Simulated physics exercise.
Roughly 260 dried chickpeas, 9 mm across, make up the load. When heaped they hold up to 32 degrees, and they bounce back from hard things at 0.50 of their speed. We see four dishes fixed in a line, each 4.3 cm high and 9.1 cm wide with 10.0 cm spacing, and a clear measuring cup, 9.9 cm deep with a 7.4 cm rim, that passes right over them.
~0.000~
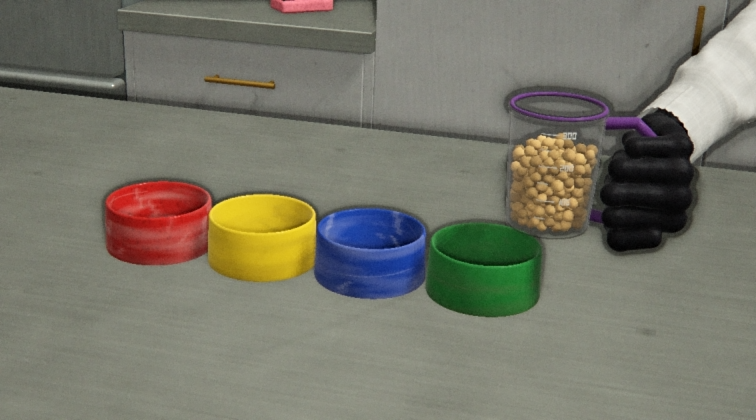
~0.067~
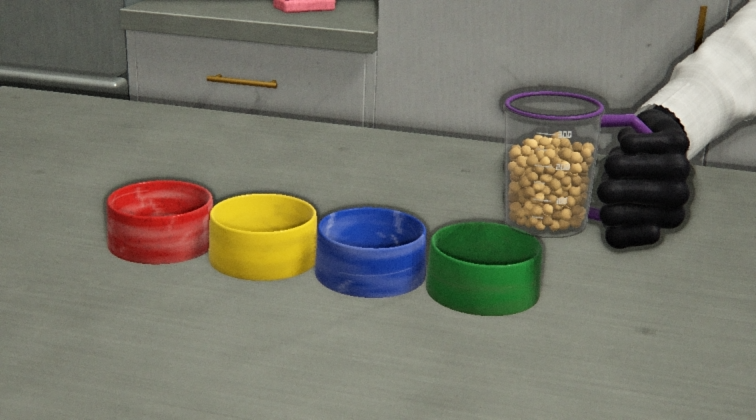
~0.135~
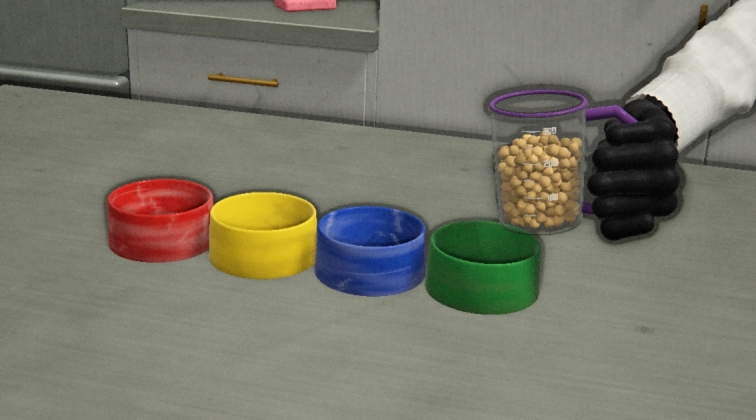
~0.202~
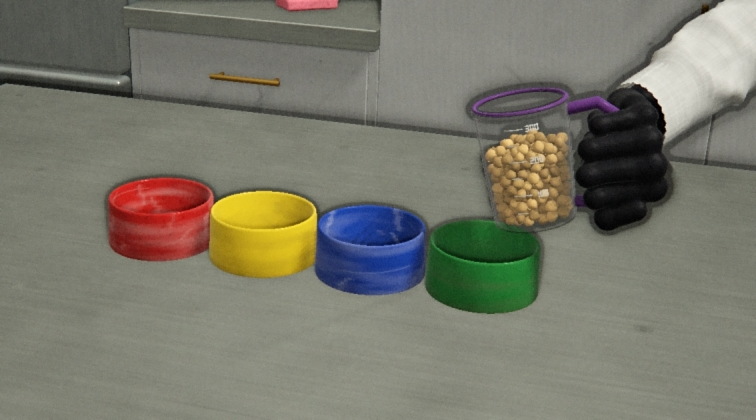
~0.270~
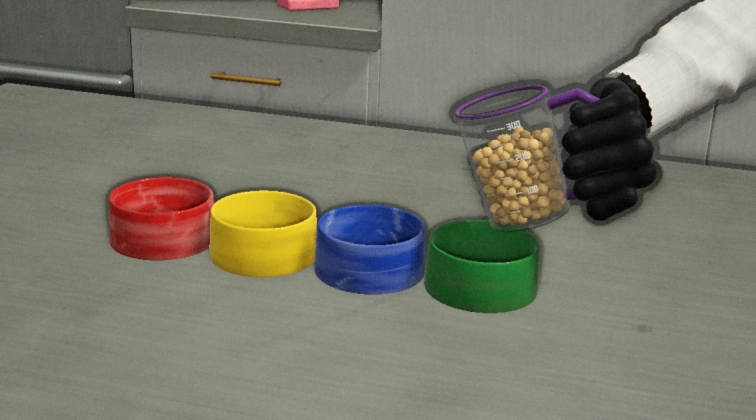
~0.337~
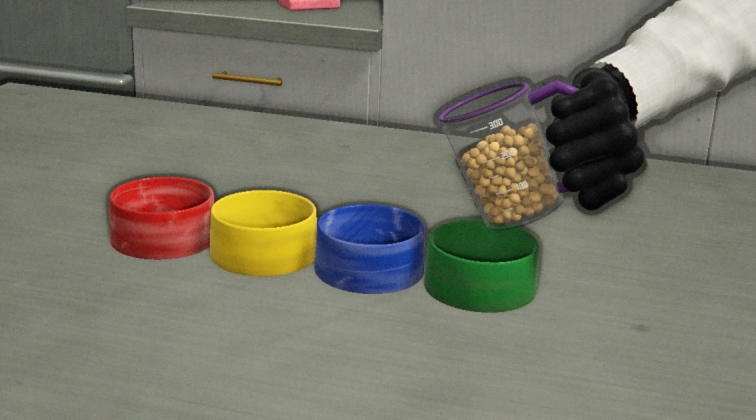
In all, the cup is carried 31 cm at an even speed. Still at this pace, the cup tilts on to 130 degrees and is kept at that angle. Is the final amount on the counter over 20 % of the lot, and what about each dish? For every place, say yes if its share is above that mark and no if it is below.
Red: No, blue: No, green: No, yellow: Yes, counter: No.
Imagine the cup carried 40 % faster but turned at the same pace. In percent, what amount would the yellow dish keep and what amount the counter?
Result - yellow dish: 10; counter: 10.
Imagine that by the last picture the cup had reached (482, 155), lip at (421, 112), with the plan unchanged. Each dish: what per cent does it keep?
It'd finish with red at 100, blue at 0, green at 0 and yellow at 0.
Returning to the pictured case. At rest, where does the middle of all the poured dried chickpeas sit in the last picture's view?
Centre at rest, approx.: (258, 226) px.
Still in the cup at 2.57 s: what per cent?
Approx. 0 % - an estimate.
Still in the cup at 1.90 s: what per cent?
I reckon around 0 per cent.
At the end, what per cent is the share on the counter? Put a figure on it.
Roughly 0 in a hundred.
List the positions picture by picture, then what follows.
The first picture shows cup at (553, 166), tilt 0 degrees, lip at (512, 102), moved 0.0 cm; middle of the pieces at (555, 180); green dish at (486, 245); blue dish at (371, 229); yellow dish at (262, 214); red dish at (159, 200).
The second picture shows cup at (550, 165), tilt 2 degrees, lip at (507, 102), moved 0.3 cm; middle of the pieces at (552, 179).
The third picture shows cup at (539, 163), tilt 7 degrees, lip at (492, 104), moved 1.0 cm; middle of the pieces at (543, 176).
The fourth picture shows cup at (528, 161), tilt 13 degrees, lip at (474, 107), moved 1.9 cm; middle of the pieces at (533, 174).
The fifth picture shows cup at (516, 159), tilt 19 degrees, lip at (457, 112), moved 2.8 cm; middle of the pieces at (523, 172).
The sixth picture shows cup at (504, 158), tilt 25 degrees, lip at (442, 117), moved 3.7 cm; middle of the pieces at (513, 170); green dish at (484, 241); blue dish at (371, 225); yellow dish at (264, 210); red dish at (162, 195). Its pace works out near 90 degrees a second; the hand travels 13 cm a second.
After 1.27 s, tilt 110 degrees; cup holds 90 %, yellow 10 %.
After 1.90 s, tilt 130 degrees; cup holds 0 %, yellow 100 %.
After 2.57 s, tilt 130 degrees; cup holds 0 %, yellow 100 %.
By 2.9 s all is still; red 0 %, blue 0 %, green 0 %, yellow 100 %, counter 0 %.
